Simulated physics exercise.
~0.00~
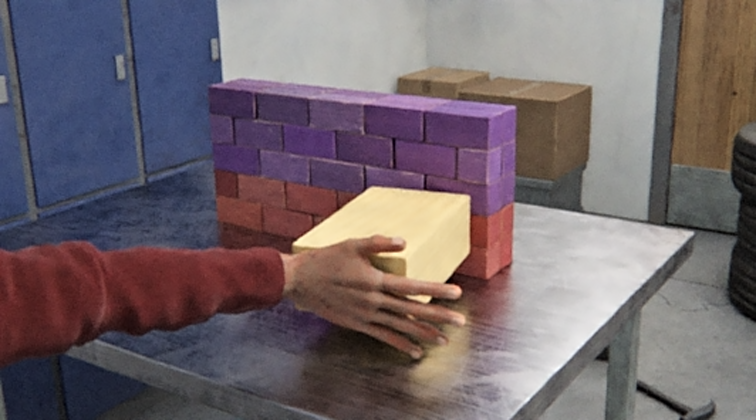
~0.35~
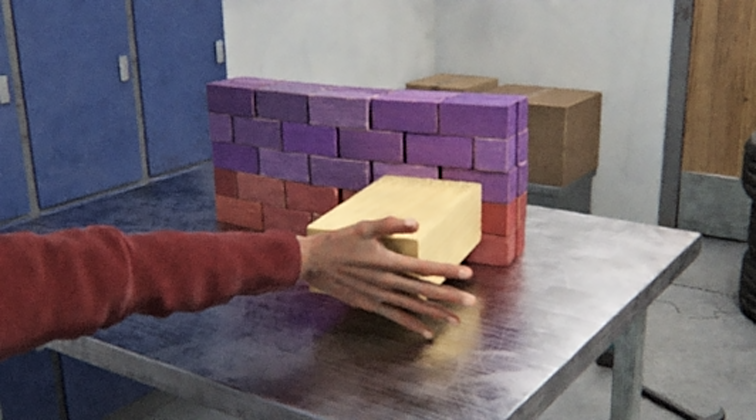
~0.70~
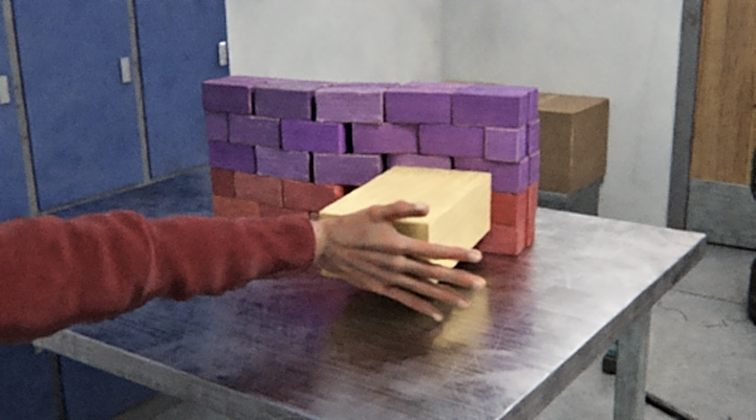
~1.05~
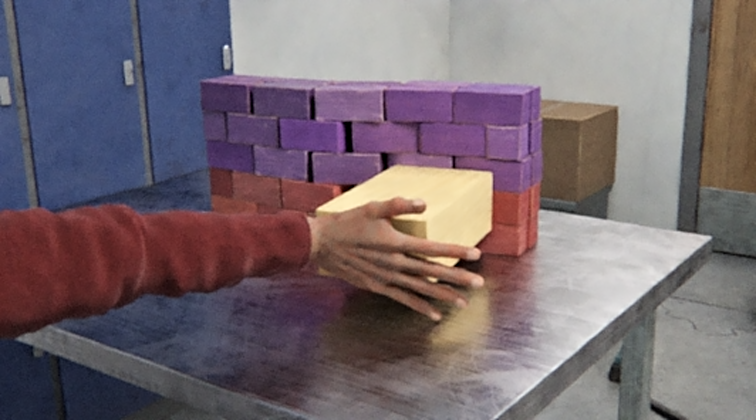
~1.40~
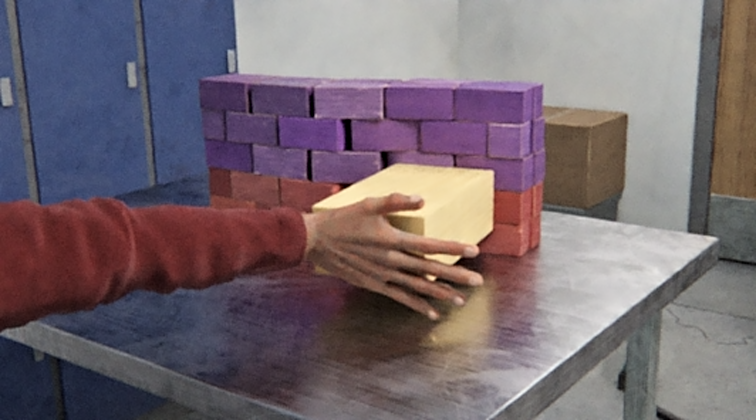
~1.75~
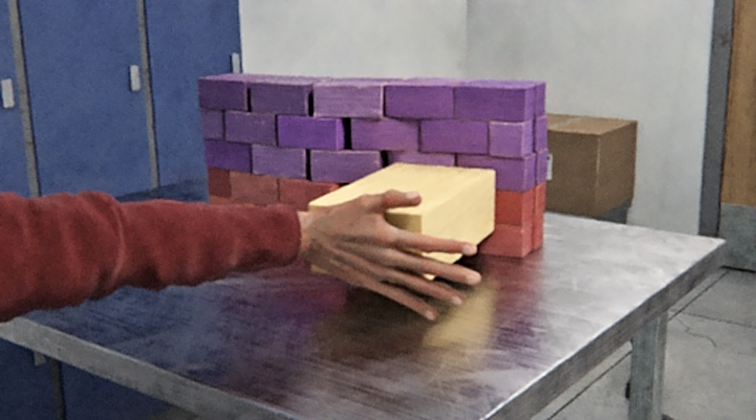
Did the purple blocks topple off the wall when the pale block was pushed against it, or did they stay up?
They stayed up. Some of the purple blocks shifted a little, but none of them fell.
